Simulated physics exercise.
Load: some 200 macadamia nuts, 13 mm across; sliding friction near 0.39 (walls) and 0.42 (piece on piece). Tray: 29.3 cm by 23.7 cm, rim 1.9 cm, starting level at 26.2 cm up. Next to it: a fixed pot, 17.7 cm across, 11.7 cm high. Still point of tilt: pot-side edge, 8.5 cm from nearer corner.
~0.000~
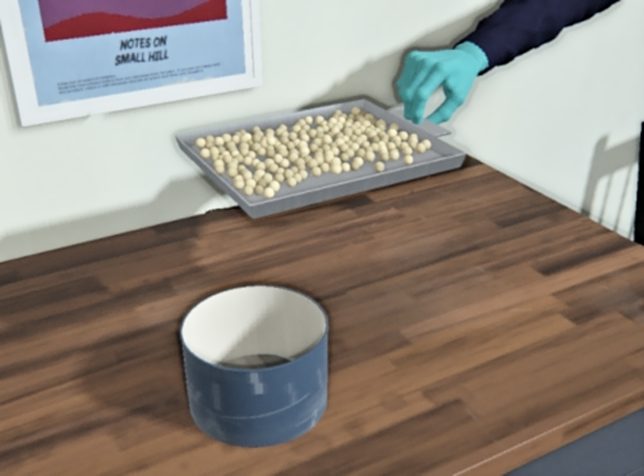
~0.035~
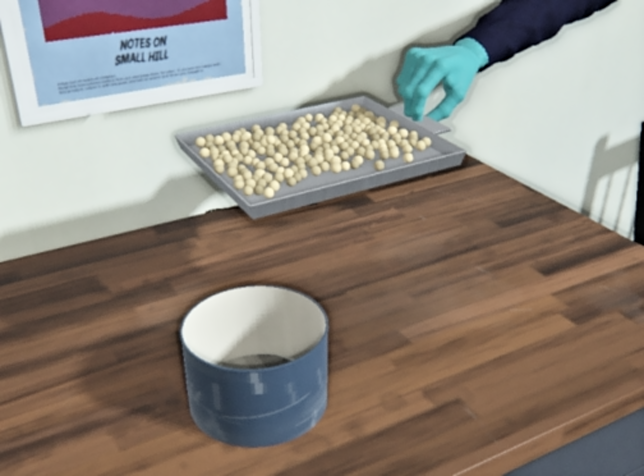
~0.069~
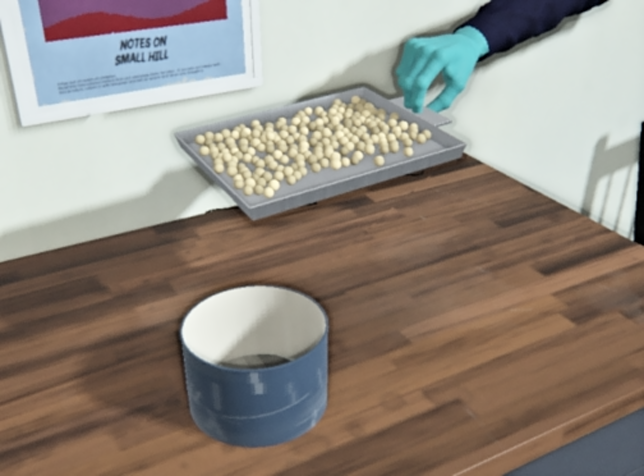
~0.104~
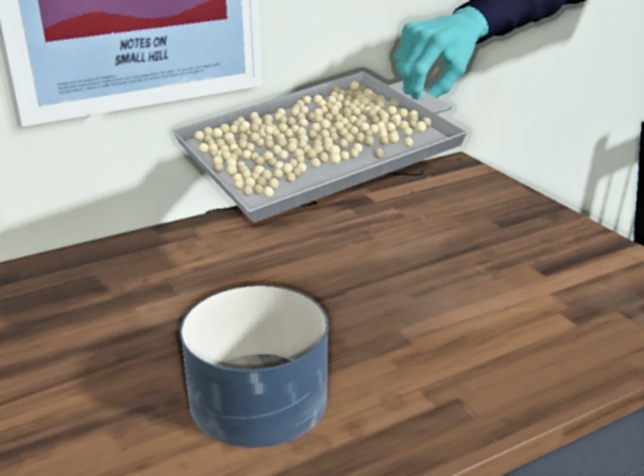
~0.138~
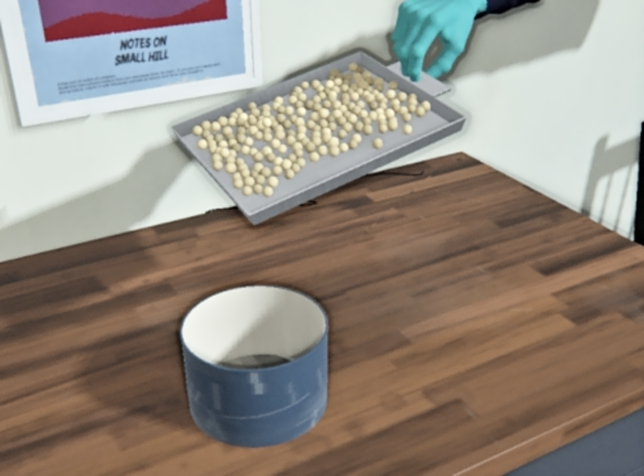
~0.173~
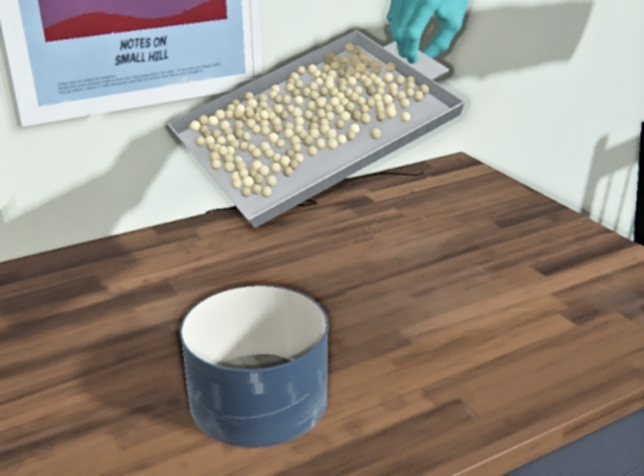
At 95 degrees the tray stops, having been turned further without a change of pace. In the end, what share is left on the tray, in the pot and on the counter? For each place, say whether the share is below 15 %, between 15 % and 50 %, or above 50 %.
Tray: The amount should be small. Pot: The amount should be over half. Counter: The amount should be moderate.
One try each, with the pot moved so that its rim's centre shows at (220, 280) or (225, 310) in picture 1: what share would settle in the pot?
10 and 65 %.
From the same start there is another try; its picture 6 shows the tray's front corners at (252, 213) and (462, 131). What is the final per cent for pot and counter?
In the pot: 100 per cent; on the counter: 0 per cent.
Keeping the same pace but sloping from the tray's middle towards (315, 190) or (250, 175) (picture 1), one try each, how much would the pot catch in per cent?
First try: About 75 percent; second try: About 20 percent.
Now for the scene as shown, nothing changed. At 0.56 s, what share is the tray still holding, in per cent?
Roughly 90 per cent.
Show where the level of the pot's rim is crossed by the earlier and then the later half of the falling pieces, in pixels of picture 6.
Roughly (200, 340) to begin with, later roughly (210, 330).
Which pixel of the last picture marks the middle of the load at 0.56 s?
Near (227, 190).
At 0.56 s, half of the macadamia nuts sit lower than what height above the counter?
Around 28 cm up.
After 0.40 s, tilt 57 degrees; the tray holds 100 %, the pot 0 %.
After 0.56 s, tilt 84 degrees; the tray holds 90 %, the pot 0 %.
Then, at 0.83 s, tilt 95 degrees; the tray holds 0 %, the pot 55 %.
At rest (2.1 s), tray 0 %, pot 60 %, counter 40 %.
